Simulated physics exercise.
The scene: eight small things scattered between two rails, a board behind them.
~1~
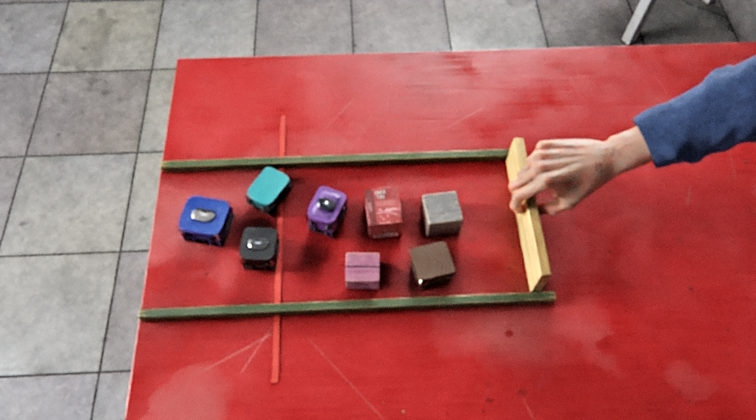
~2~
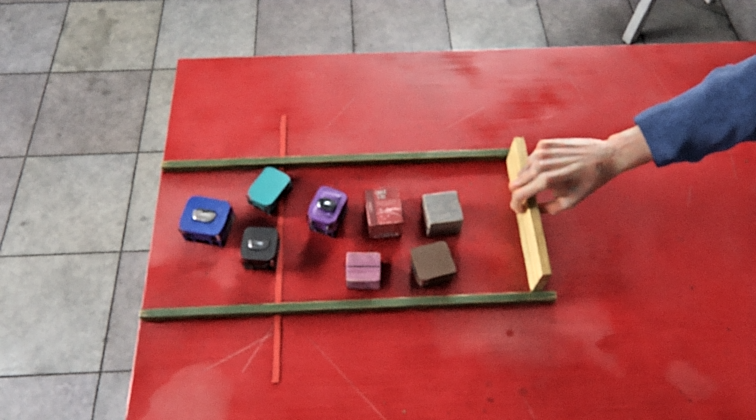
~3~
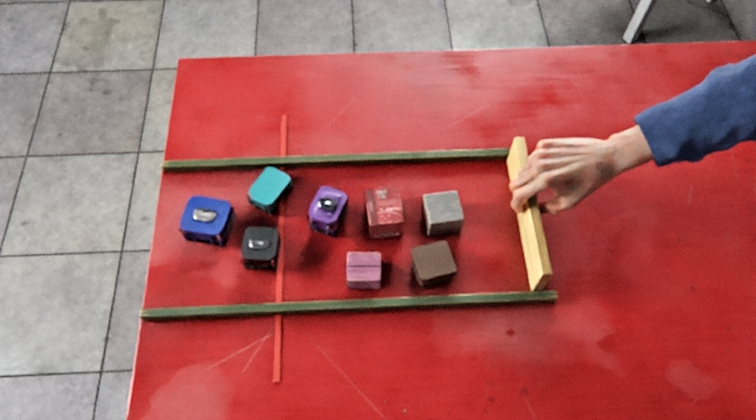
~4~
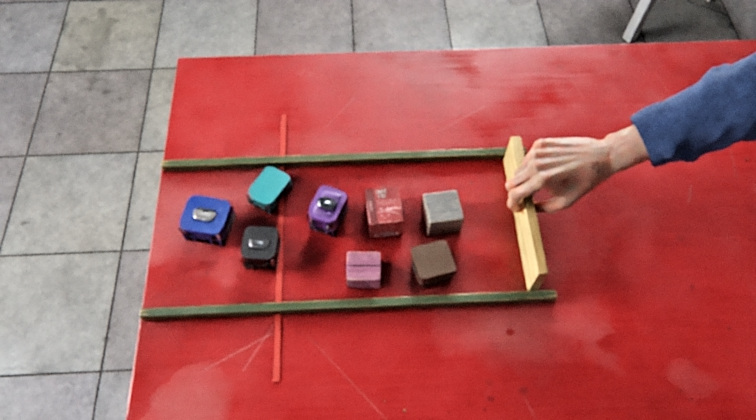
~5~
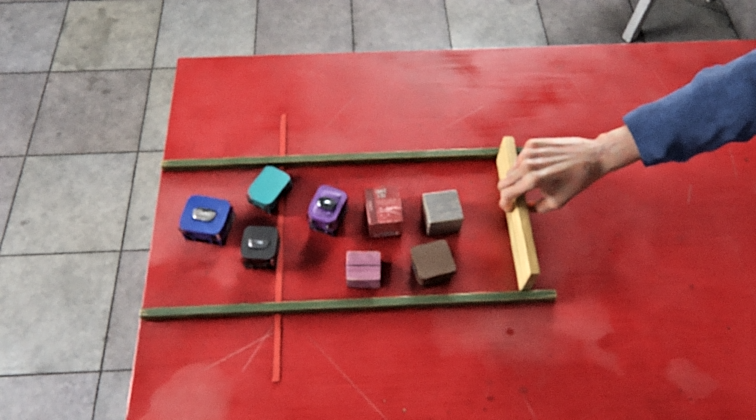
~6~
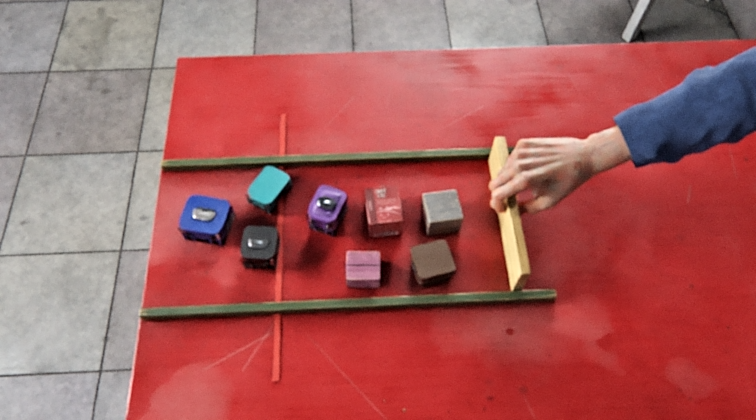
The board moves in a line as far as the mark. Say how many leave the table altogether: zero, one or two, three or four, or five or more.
The number that fall off is zero.
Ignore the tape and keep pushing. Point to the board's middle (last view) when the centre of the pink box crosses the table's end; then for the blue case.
About (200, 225), and (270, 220) for the other.
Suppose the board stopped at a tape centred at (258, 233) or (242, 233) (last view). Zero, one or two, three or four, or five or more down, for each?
Taking them in turn, just one or two; either one or two.
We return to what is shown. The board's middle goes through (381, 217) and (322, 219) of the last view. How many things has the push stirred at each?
5 and 8.
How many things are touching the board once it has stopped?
It touches 2.
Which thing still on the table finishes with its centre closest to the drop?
Foremost is the blue case.
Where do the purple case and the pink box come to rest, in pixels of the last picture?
The purple case at (194, 213), the pink box at (223, 289).
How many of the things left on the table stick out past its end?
1 of them.
Soon after, none off yet; blue case at rest near (207, 220); black case at rest near (261, 248); turquoise case at rest near (270, 190).
After that, none off yet; blue case at rest near (207, 220); black case at rest near (261, 248); turquoise case at rest near (267, 189).
And then, none off yet; blue case moving near (196, 222); black case displaced about its own width near (234, 252); turquoise case displaced a little near (253, 182).
In the end, the number that fall off is zero.
